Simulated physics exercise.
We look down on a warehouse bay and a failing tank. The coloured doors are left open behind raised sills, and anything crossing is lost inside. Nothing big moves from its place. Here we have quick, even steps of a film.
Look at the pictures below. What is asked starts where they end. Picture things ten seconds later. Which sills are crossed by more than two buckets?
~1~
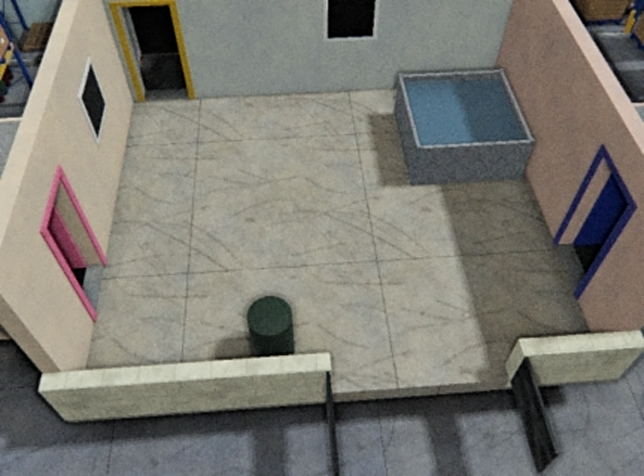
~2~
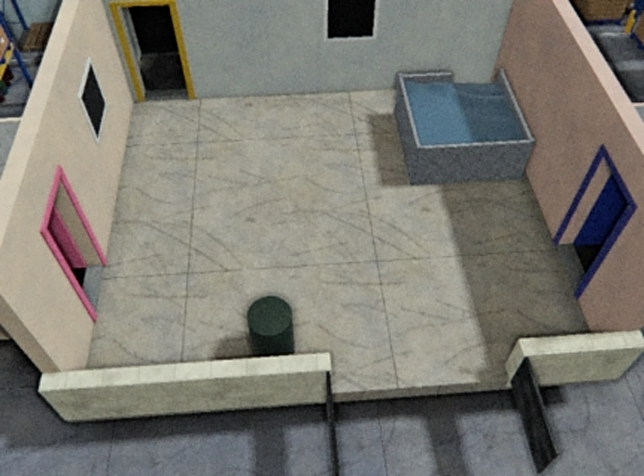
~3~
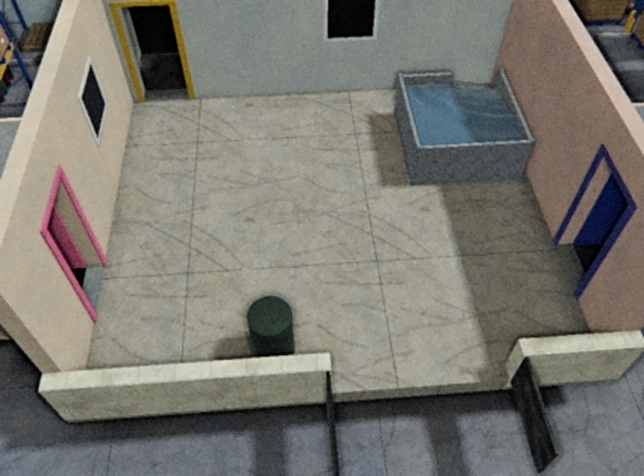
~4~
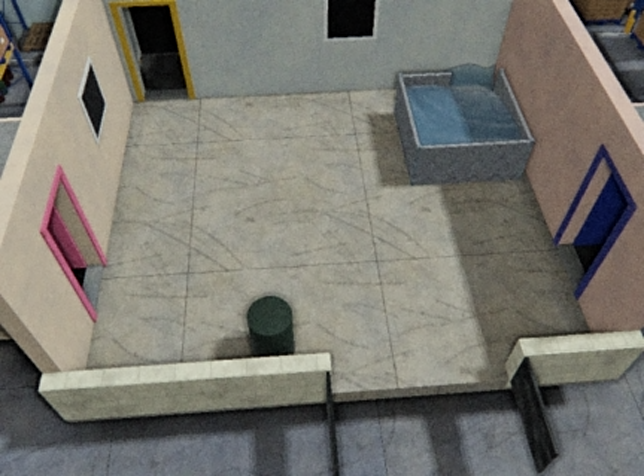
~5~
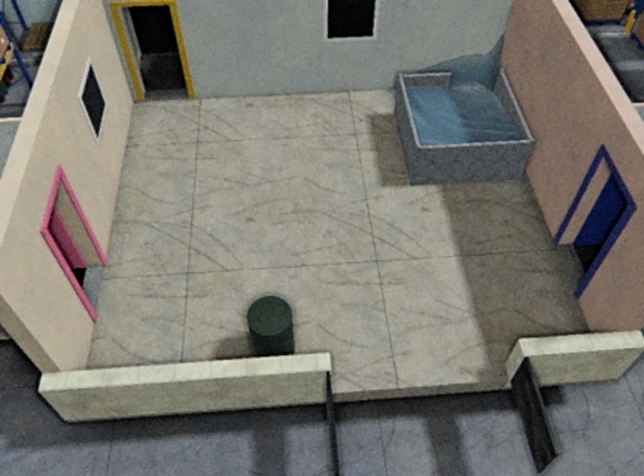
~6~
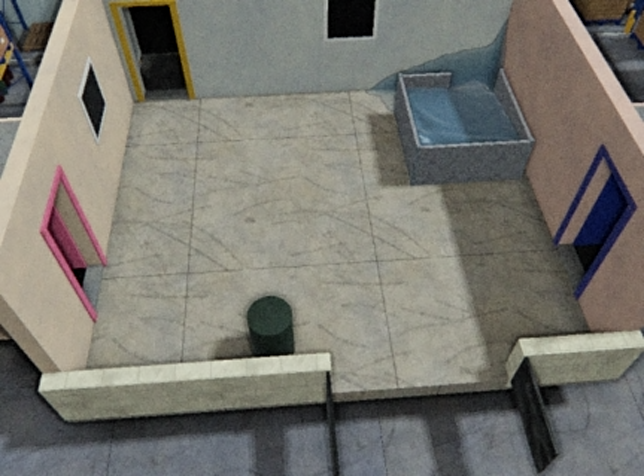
At the end, the pink door keeps to the limit, the yellow door goes over the limit, the blue door keeps to the limit.
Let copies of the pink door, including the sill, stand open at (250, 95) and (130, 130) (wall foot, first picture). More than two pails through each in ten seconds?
In turn: Takes less, lets more in.
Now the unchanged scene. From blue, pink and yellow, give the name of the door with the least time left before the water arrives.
Answer: The one in blue.
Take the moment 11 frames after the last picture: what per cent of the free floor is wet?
30 %, roughly.
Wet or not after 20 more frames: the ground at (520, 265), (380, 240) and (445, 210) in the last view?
Point 1: Drenched; point 2: Not wet; point 3: Not wet.
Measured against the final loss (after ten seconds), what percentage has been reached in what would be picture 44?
Working it through, I arrive at 45 per cent.
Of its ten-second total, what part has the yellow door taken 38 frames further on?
Near 45 in a hundred.
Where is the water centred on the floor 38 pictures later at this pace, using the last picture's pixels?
Around pixel (351, 172).
A moment on, water covers 10 % of the floor; the pink door not reached, the yellow door not reached, the blue door not reached.
Next, water covers 30 % of the floor; the pink door not reached, the yellow door not reached, the blue door wet at the sill, nothing in.
Then, water covers 55 % of the floor; the pink door not reached, the yellow door under two buckets in, the blue door wet at the sill, nothing in.
Later, water covers 75 % of the floor; the pink door wet at the sill, nothing in, the yellow door over two buckets in, the blue door wet at the sill, nothing in.
In the end, water covers 85 % of the floor; the pink door wet at the sill, nothing in, the yellow door far over two buckets in, the blue door wet at the sill, nothing in.
